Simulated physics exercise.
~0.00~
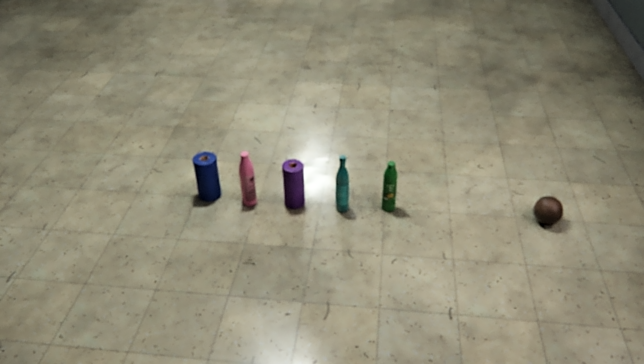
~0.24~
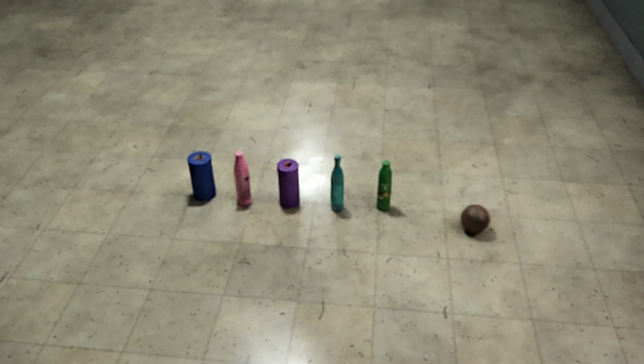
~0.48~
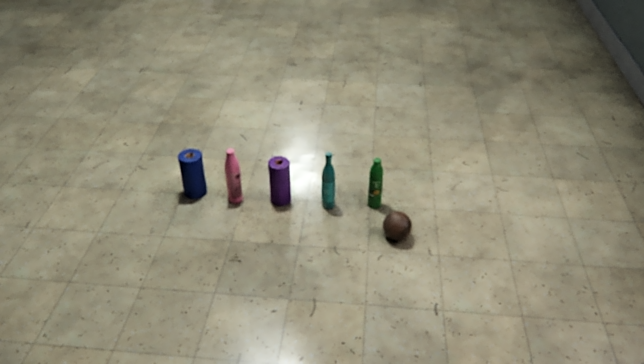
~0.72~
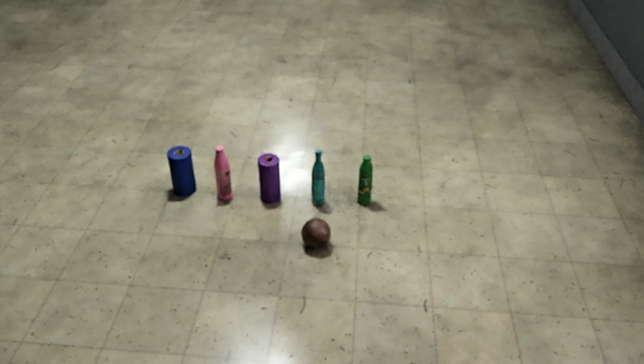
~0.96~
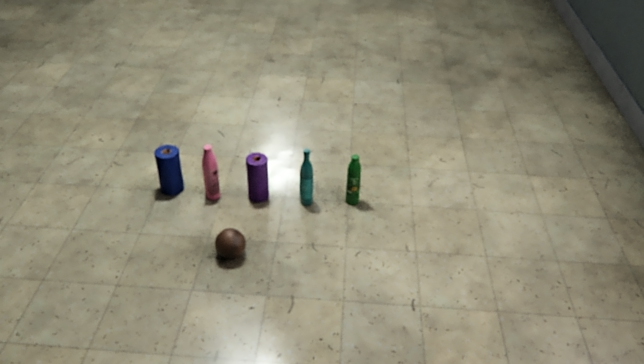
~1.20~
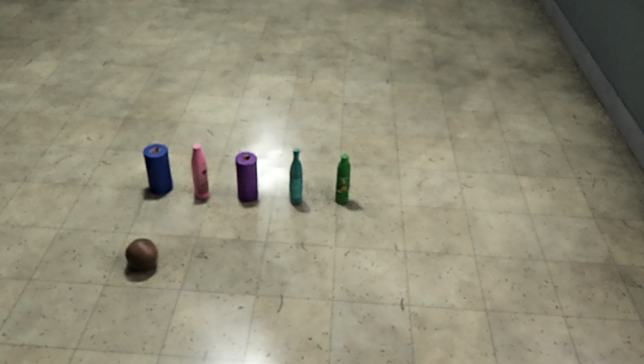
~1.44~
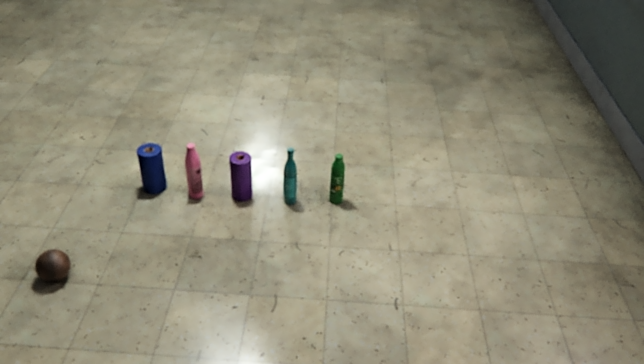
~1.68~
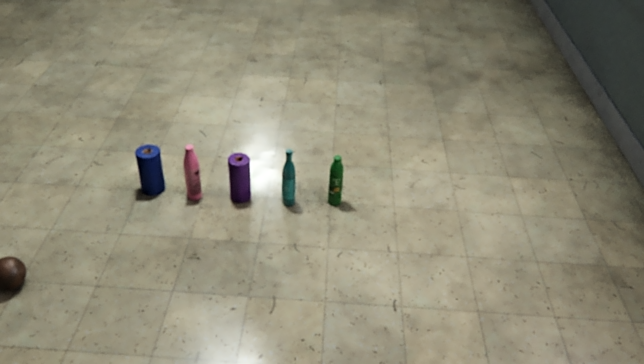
A brown ball rolls left in front of five standing bottles and rolls, touching none.
